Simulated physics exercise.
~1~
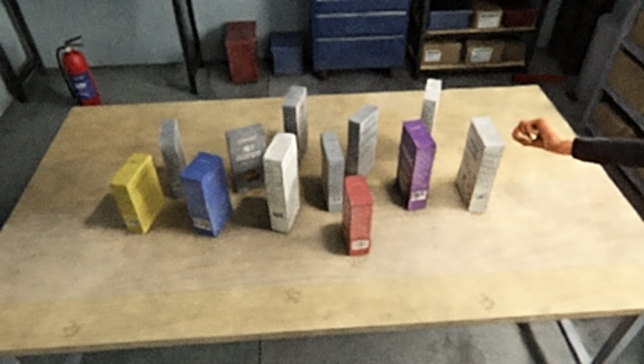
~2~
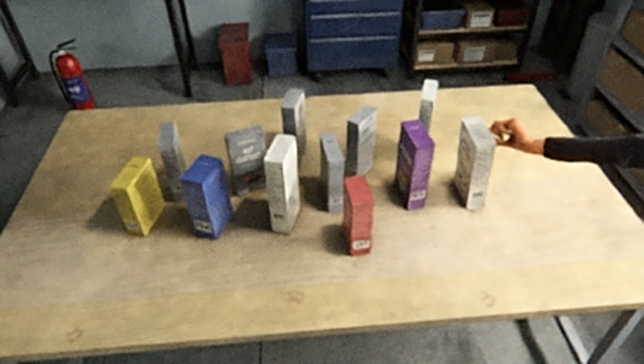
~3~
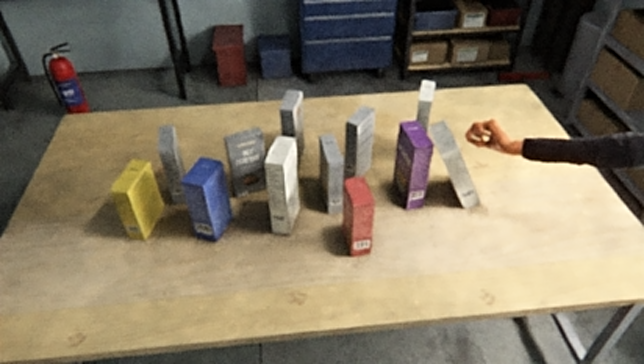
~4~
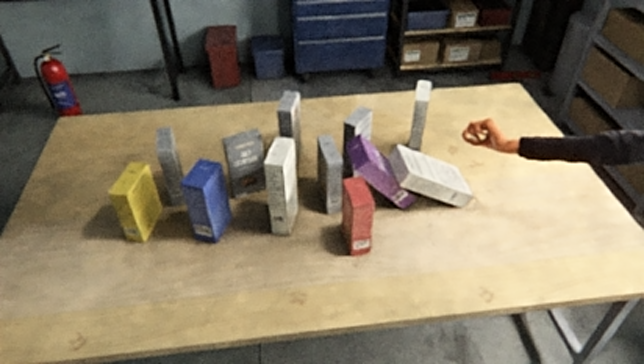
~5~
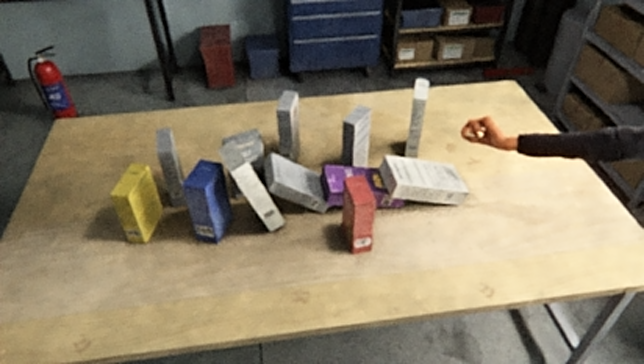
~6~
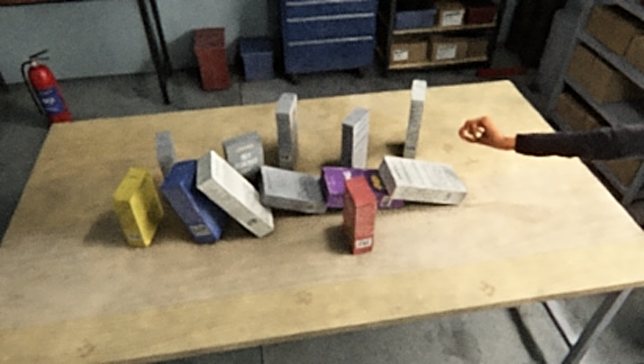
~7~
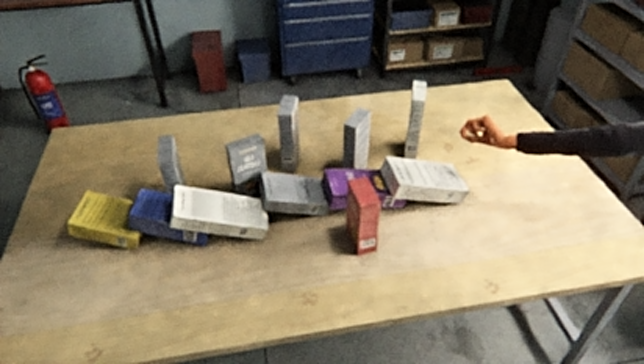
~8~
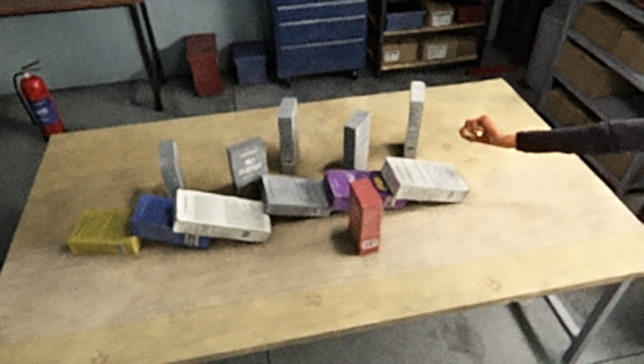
In a workshop seen from slightly above, a wooden table holds a group of upright boxes, with yellow and blue at left, white and grey around the middle, red in front and purple toward the right. A hand reaches in from the right and nudges the pale box at that end, then draws back slightly. The box tips left into the purple one, which falls too. The toppling passes leftward through a grey box, a white box and the blue box, and finally the yellow one drops flat. The red box and several grey ones behind remain standing.
